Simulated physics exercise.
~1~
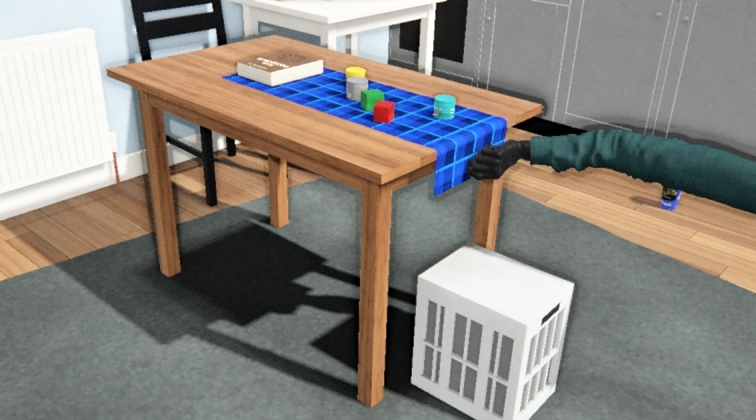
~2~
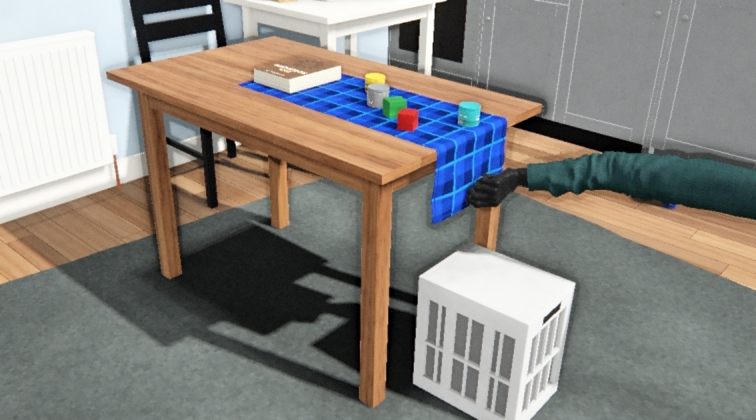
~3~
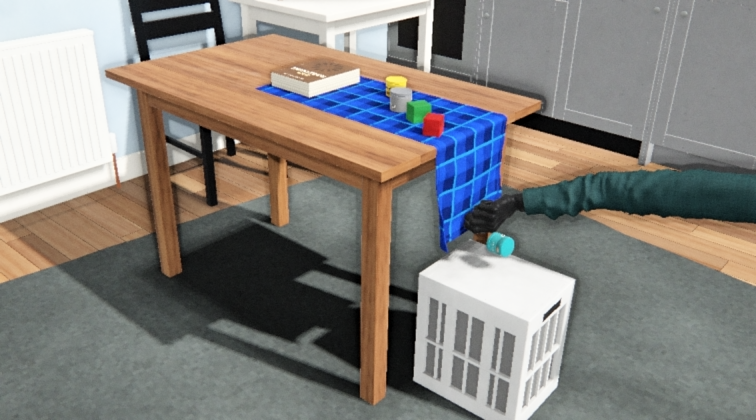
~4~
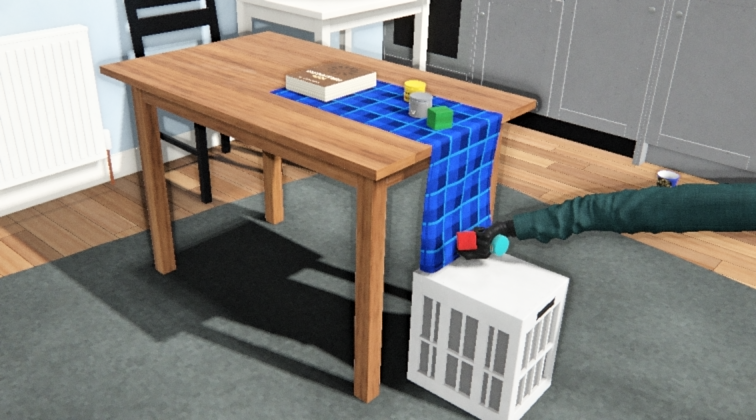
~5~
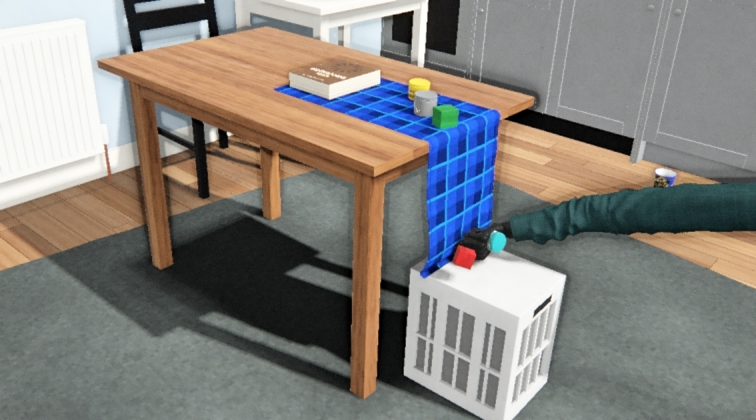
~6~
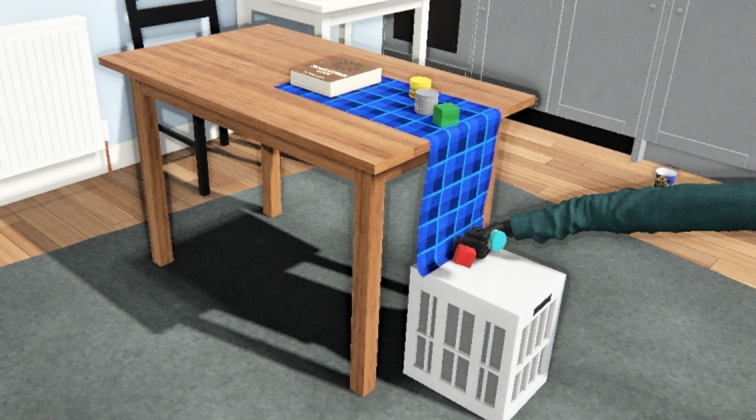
On a wooden table, a gloved hand pulled a blue checked scarf down over the edge, carrying the book and small objects along, until a turquoise pot and then a red cube dropped off and ended up by the hand on the white crate.
